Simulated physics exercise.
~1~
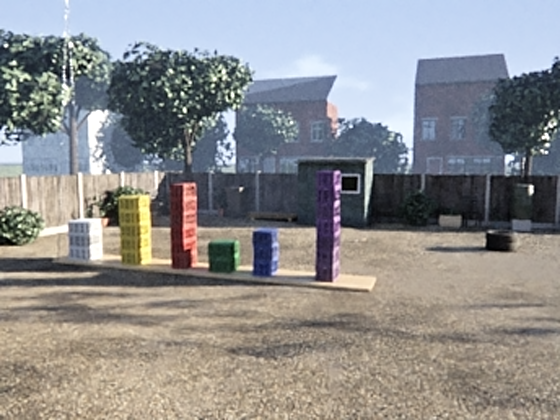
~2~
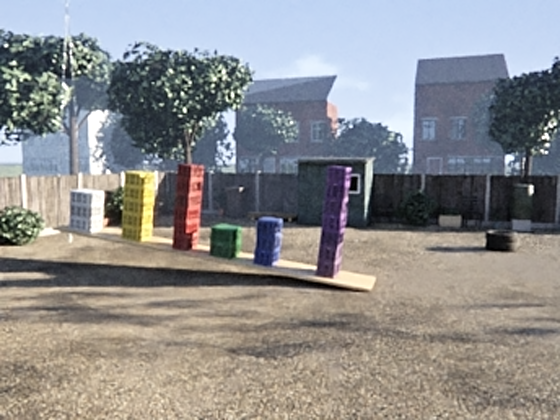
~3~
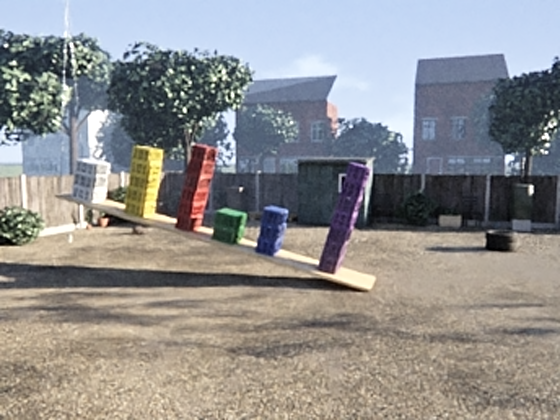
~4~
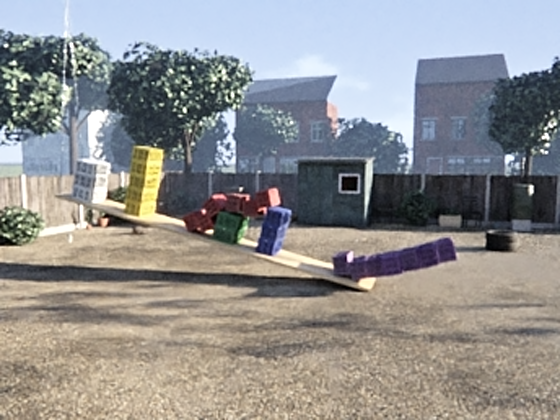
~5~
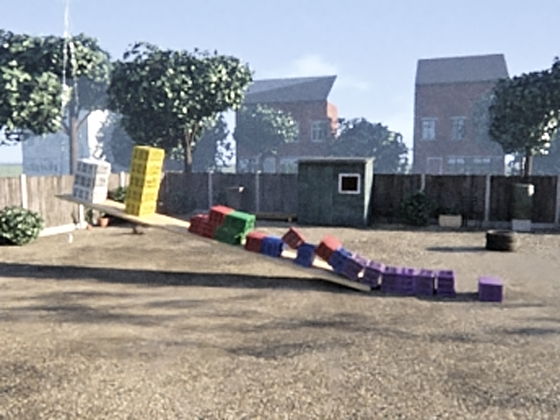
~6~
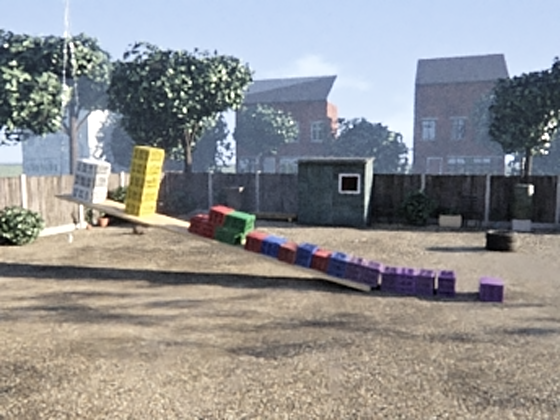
Six columns of crates, white, yellow, red, green, blue and purple from left to right, stand on a long plank in a gravel yard, seen from a fixed view facing a fence, a shed, trees and brick houses. The plank's left end rises, tilting the deck down to the right. The tall purple column leans and topples rightward off the low end, while the red one falls across the green and blue stacks. The blue stack then topples down the slope. Finally, white, yellow and green remain standing, with red, blue and purple crates strewn in a line rightward onto the ground.
